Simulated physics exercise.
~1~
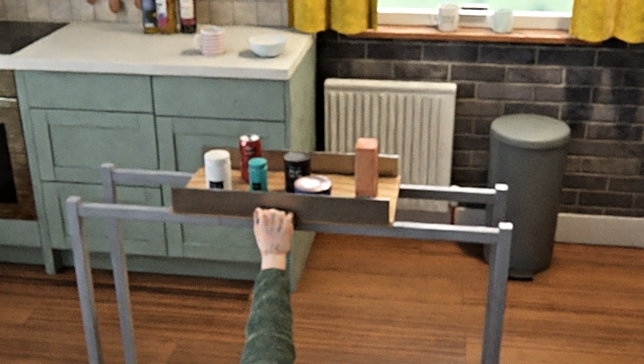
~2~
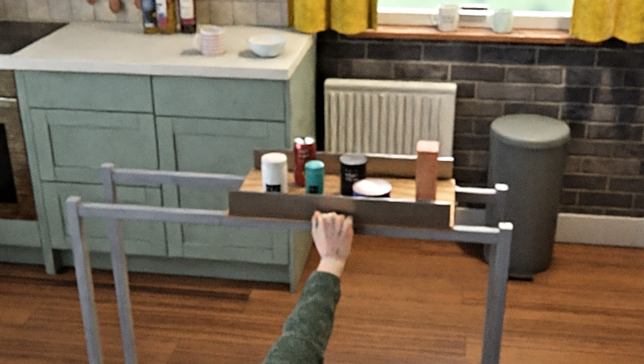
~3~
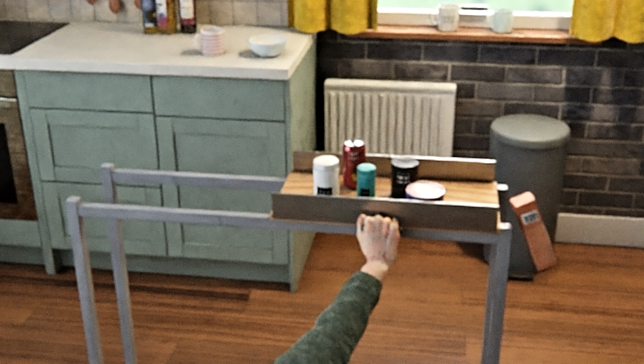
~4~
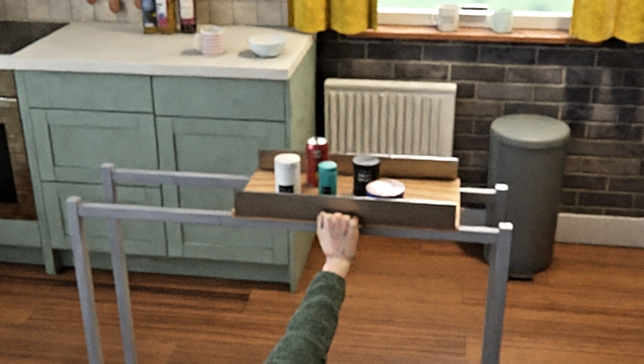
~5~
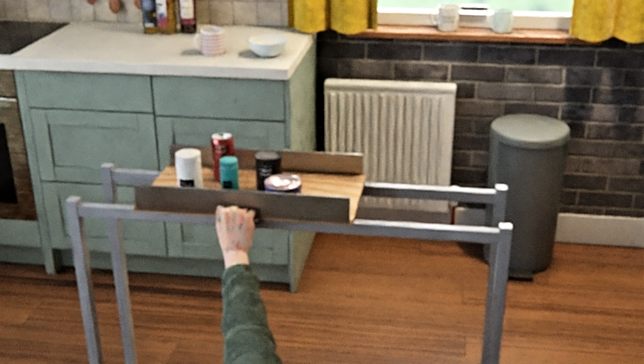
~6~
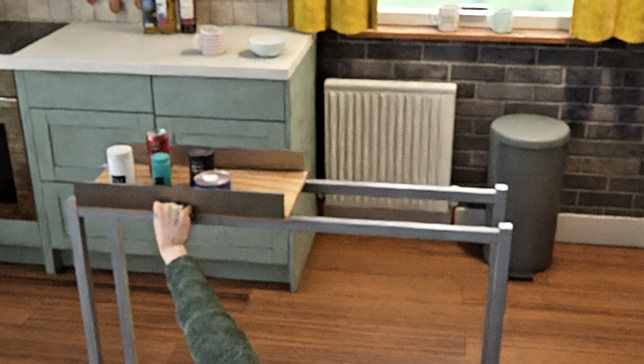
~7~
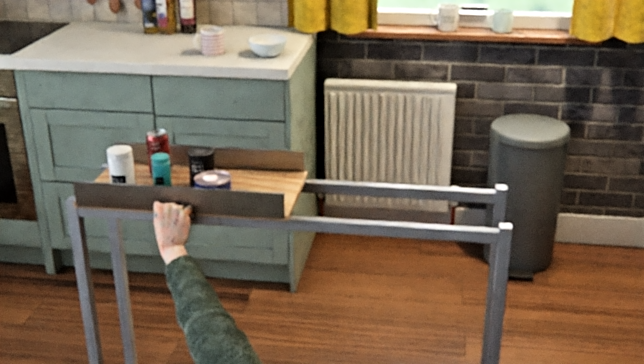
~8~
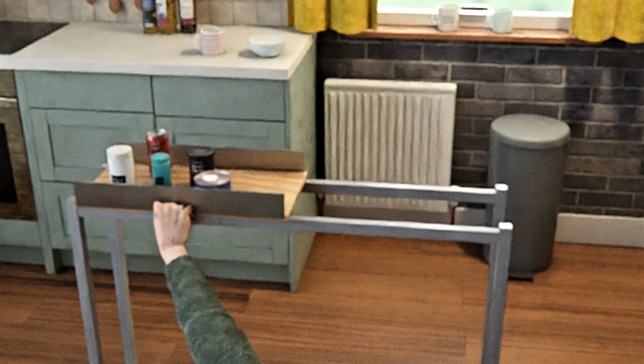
A hand-pushed tray slides right, losing its orange carton, then slides left and stops.
